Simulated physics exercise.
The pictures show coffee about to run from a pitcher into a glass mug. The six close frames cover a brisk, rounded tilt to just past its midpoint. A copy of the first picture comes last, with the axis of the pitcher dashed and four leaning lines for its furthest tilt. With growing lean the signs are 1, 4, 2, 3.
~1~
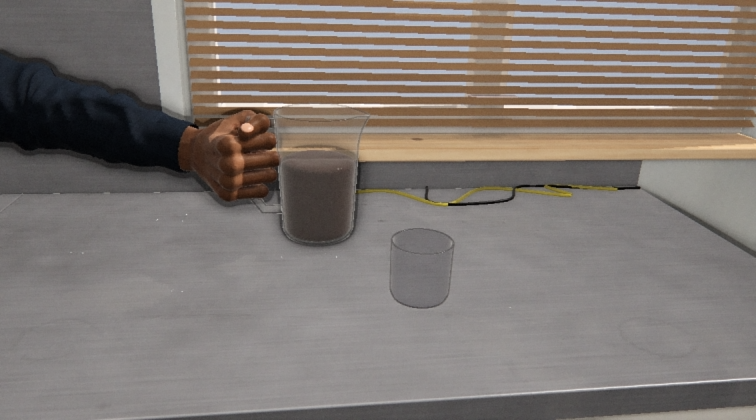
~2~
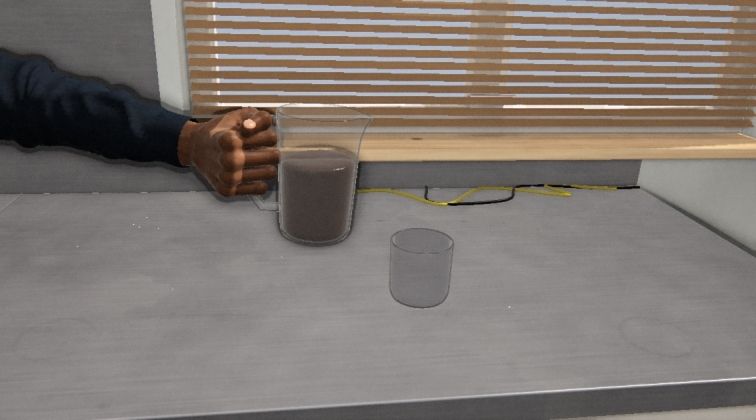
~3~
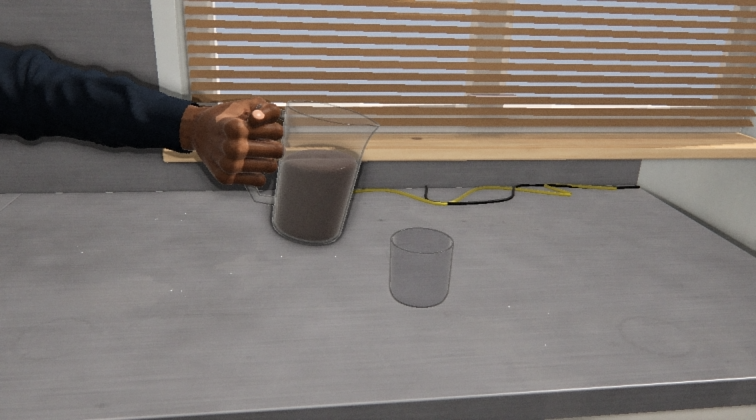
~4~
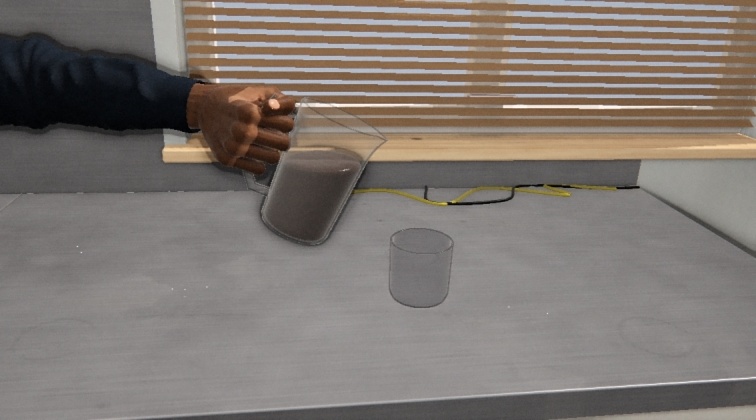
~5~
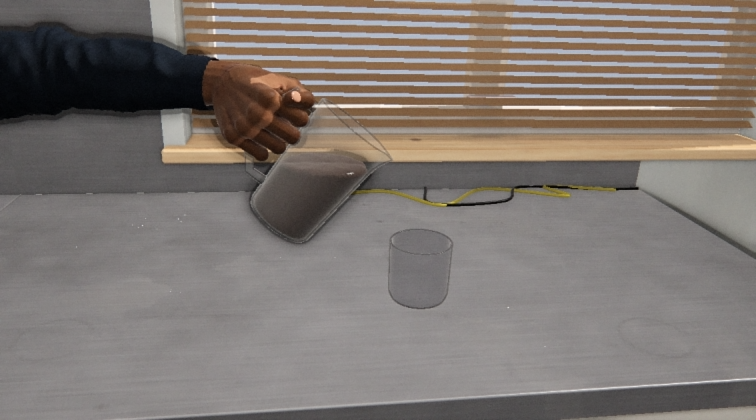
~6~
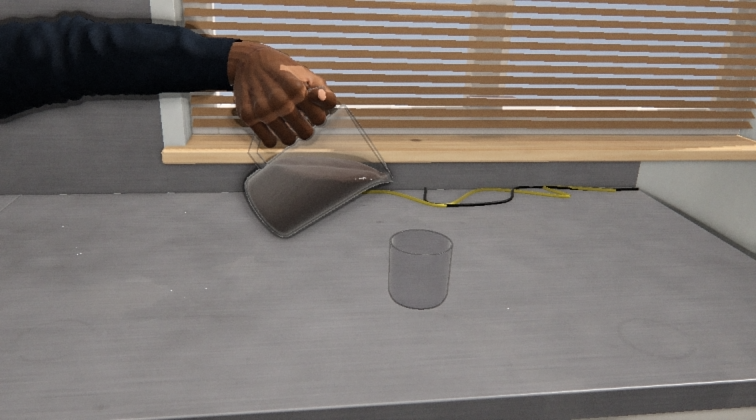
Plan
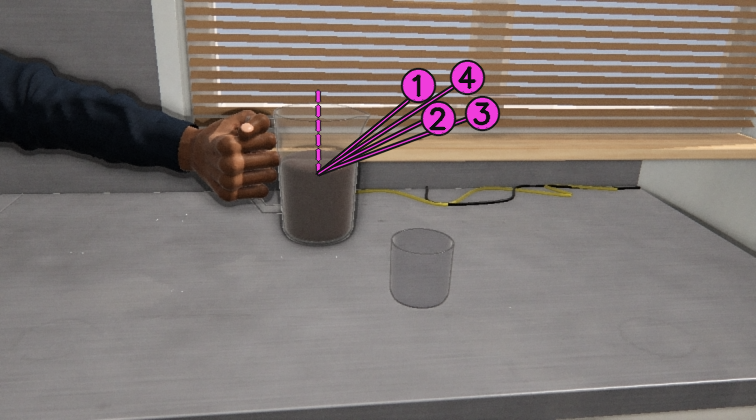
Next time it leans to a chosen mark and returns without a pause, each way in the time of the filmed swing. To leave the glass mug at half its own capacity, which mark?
Mark 3 does it best.
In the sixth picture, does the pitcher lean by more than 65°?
No.
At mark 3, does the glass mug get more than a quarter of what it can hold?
Yes, it does.
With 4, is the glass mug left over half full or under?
Under.
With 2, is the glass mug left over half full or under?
Under half.
In magenta, 1 at (408, 100); 2 at (421, 122); 3 at (466, 119); 4 at (453, 86).
If 1 is chosen, the glass mug ends with about 2 % of what it can hold.
If 2 is chosen, the glass mug ends with about 25 % of what it can hold.
If 3 is chosen, the glass mug ends with about 47 % of what it can hold.
If 4 is chosen, the glass mug ends with about 10 % of what it can hold.
